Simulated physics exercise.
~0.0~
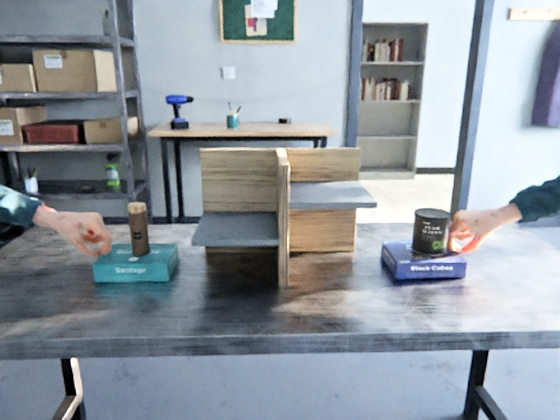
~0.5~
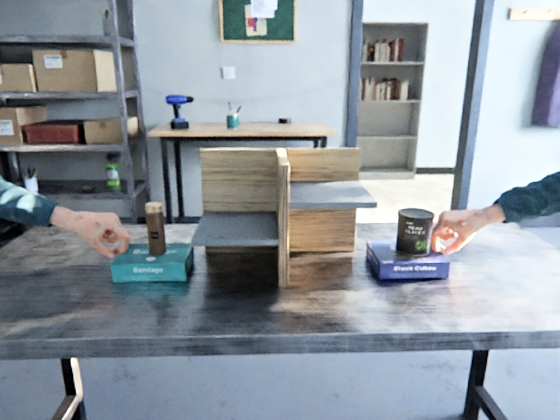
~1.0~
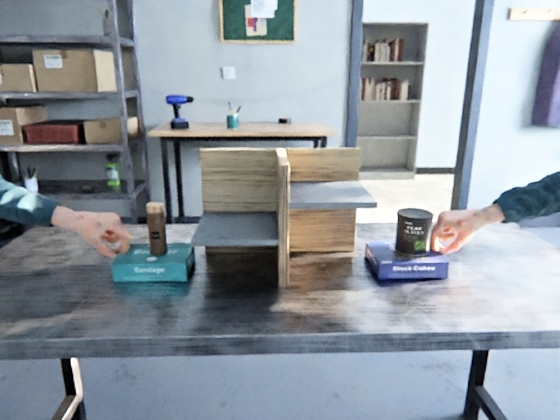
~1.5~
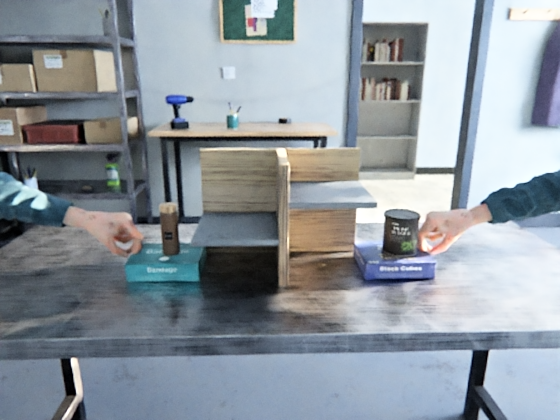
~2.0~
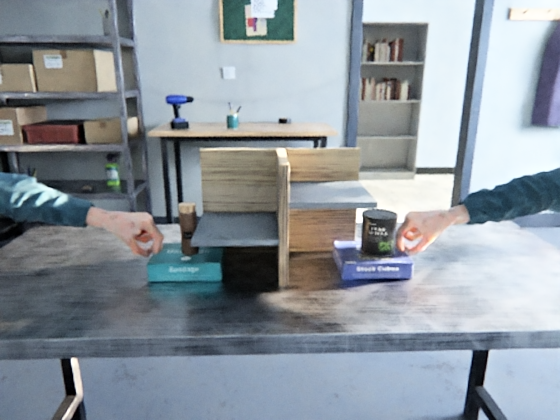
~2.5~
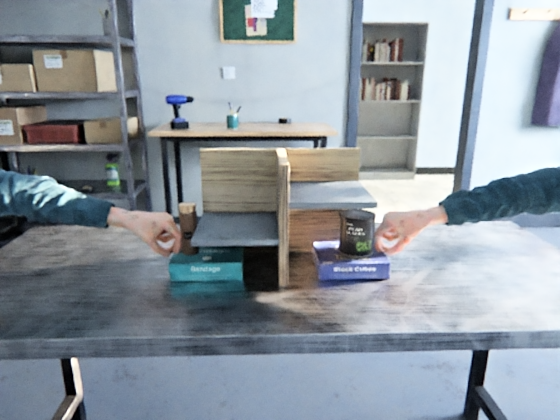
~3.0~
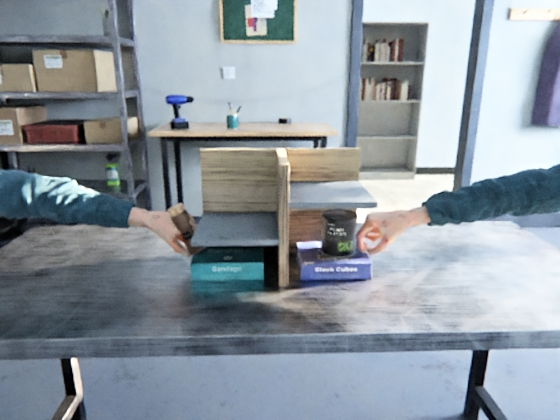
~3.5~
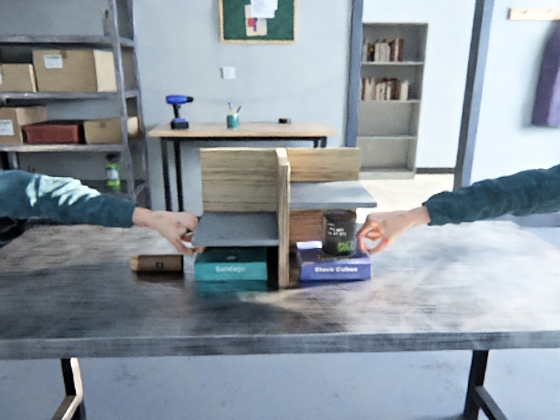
Two hands push boxes under shelves; the brown shaker topples, the black pot fits.
